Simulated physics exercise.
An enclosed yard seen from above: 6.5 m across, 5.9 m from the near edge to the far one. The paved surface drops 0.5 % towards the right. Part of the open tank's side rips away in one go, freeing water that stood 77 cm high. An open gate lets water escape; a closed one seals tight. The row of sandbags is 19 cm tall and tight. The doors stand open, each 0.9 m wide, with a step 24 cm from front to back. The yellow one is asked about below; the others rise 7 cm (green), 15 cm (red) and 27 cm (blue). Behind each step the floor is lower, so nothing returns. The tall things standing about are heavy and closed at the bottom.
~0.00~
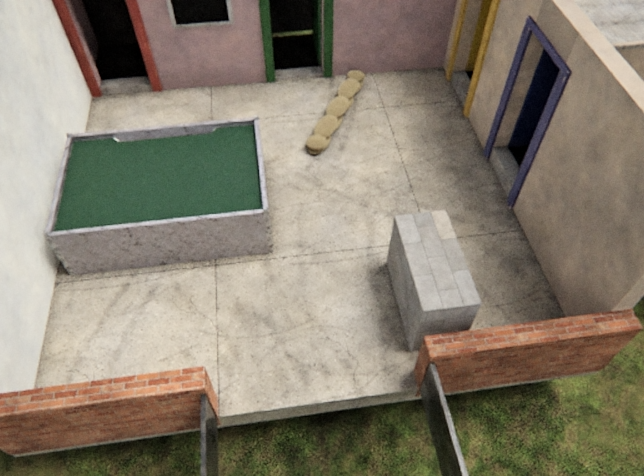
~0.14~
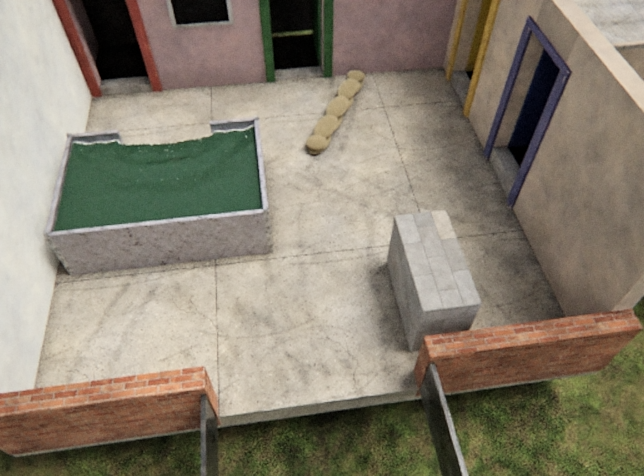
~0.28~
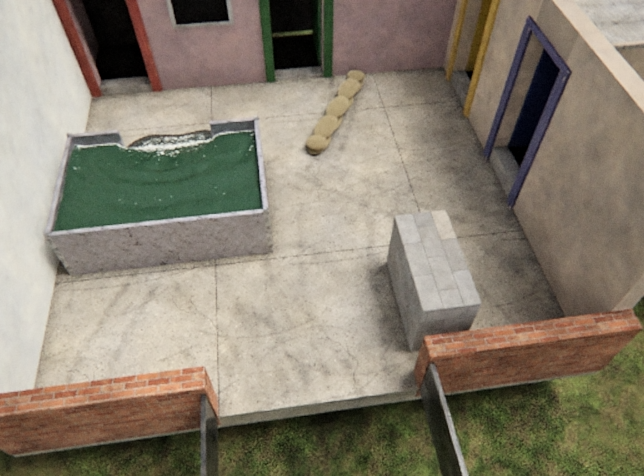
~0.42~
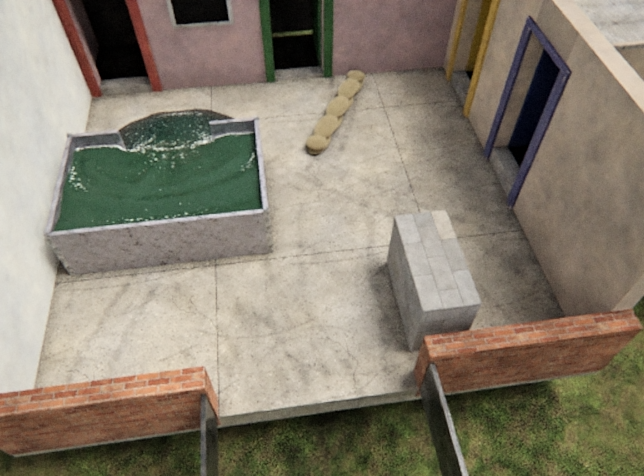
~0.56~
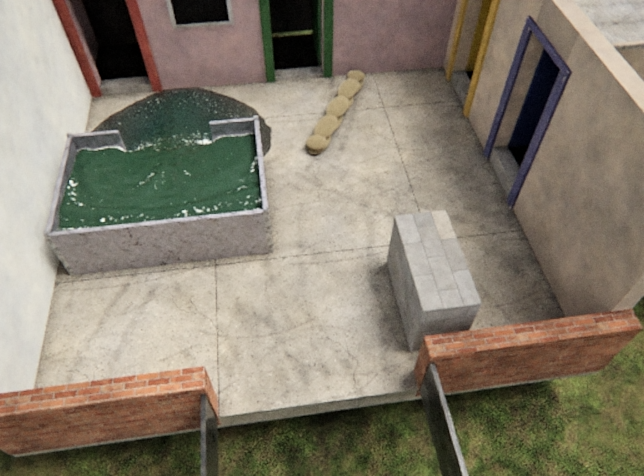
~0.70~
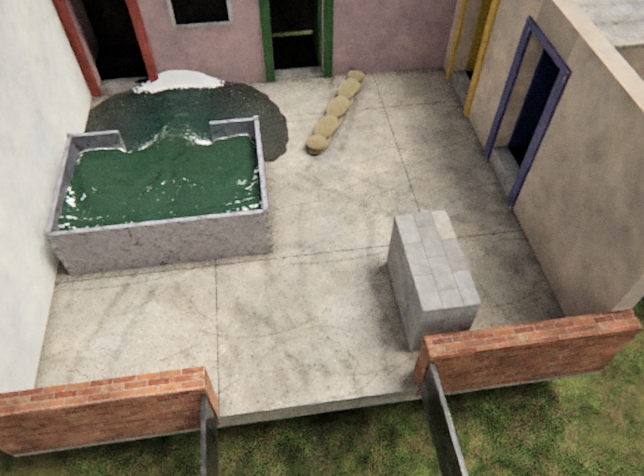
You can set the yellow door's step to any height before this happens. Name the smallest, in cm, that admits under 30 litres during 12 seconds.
Close to 10 cm is just enough.
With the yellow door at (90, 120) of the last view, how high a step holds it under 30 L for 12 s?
Roughly 24 cm.
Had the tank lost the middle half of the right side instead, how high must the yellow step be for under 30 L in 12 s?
About 17 cm.
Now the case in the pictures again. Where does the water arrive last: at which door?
It is the blue one.
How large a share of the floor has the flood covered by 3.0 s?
Some 40 per cent of it.
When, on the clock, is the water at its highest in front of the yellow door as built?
Near 2.8 s.
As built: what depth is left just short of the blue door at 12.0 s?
Roughly 3.5 cm deep.
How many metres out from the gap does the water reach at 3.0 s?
About 5.4 m.
After 1.4 s water covers 20 % of the floor, deepest (48 cm) near (92, 100); it has not reached the yellow door.
After 3.0 s water covers 40 % of the floor, deepest (34 cm) near (343, 85); 16 cm at the yellow door, 0 litres in over its 21 cm step.
After 12.0 s water covers 95 % of the floor, deepest (15 cm) near (329, 105); 5 cm at the yellow door, 0 litres in over its 21 cm step.
At the yellow door as built, the water arrived by 2.6 s and peaked near 16 cm at 2.8 s.
Run again over the same 12 s with other heights there, 51 litres in over 8 cm, 21 litres over 11 cm. The limit of 30 litres is kept from about 10 cm up.
